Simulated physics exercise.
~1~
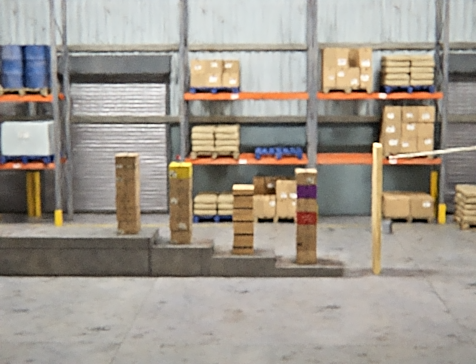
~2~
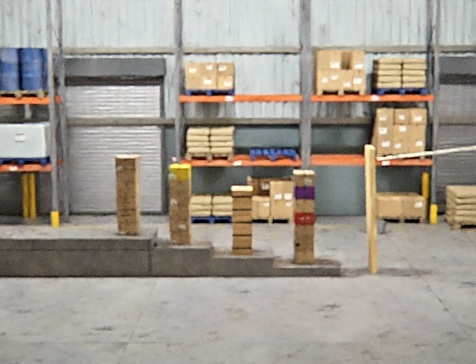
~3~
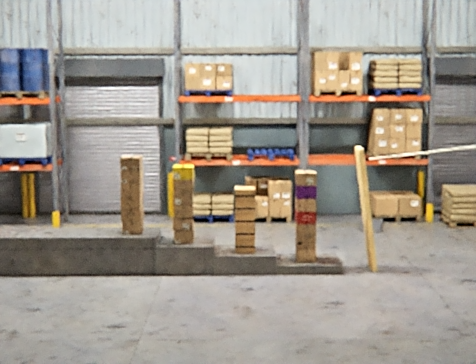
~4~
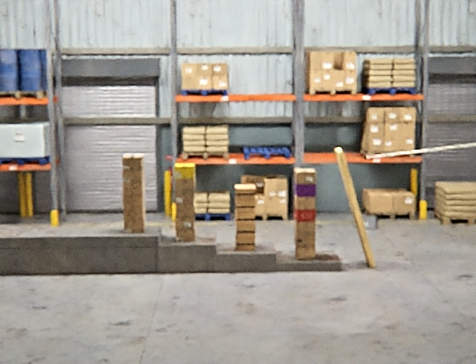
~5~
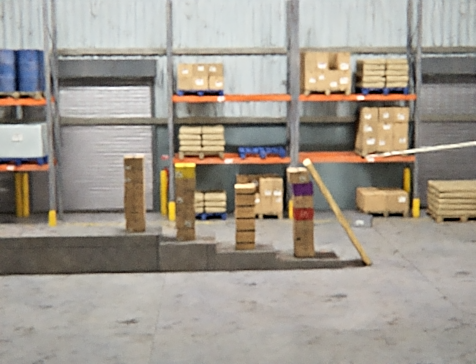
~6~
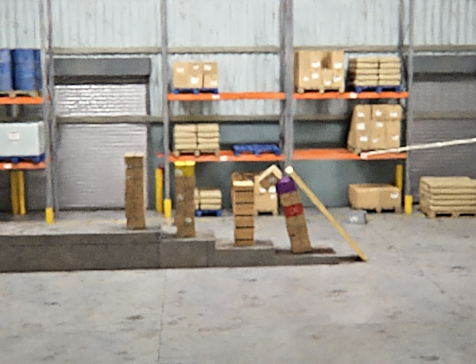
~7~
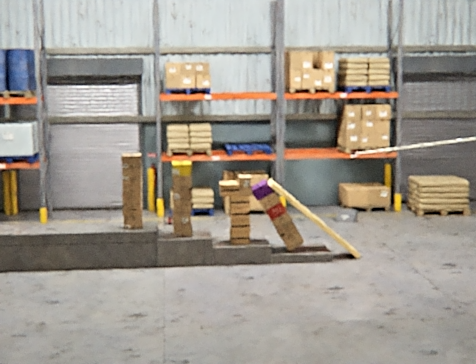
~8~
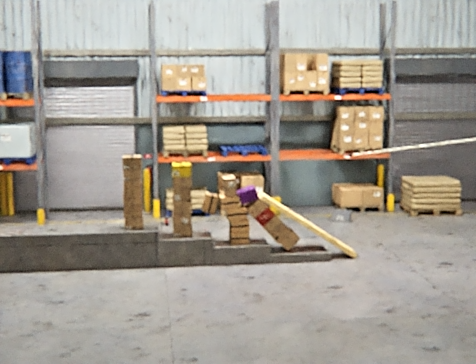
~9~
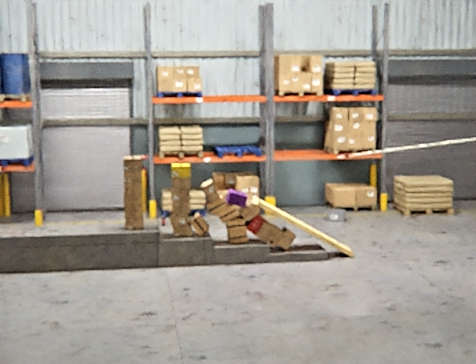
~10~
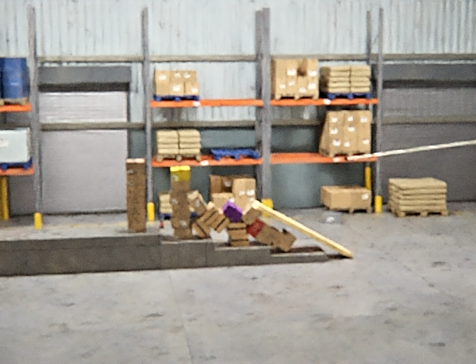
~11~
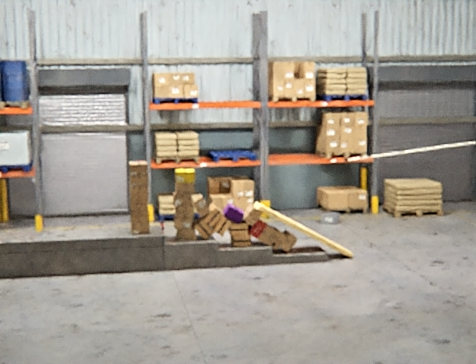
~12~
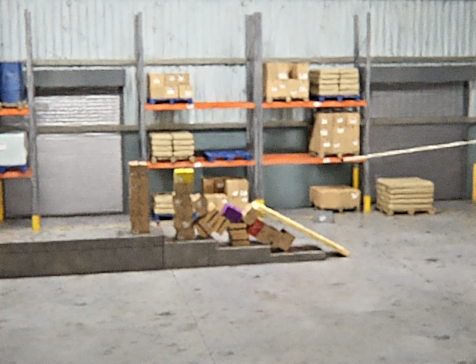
At the start, four stacks of taped cartons stand on rising steps in a warehouse, with an upright board to their right and a pale pole reaching in near its top. The board tips left and leans against the nearest stack, the one with the purple and red cartons. That stack tilts left, its upper pieces slide off, and it runs into the next stack. Both break apart and tumble into a heap against the third stack. At the end, the purple carton lies tilted in the pile under the slanting board, while the two left stacks still stand, one topped by the yellow carton.
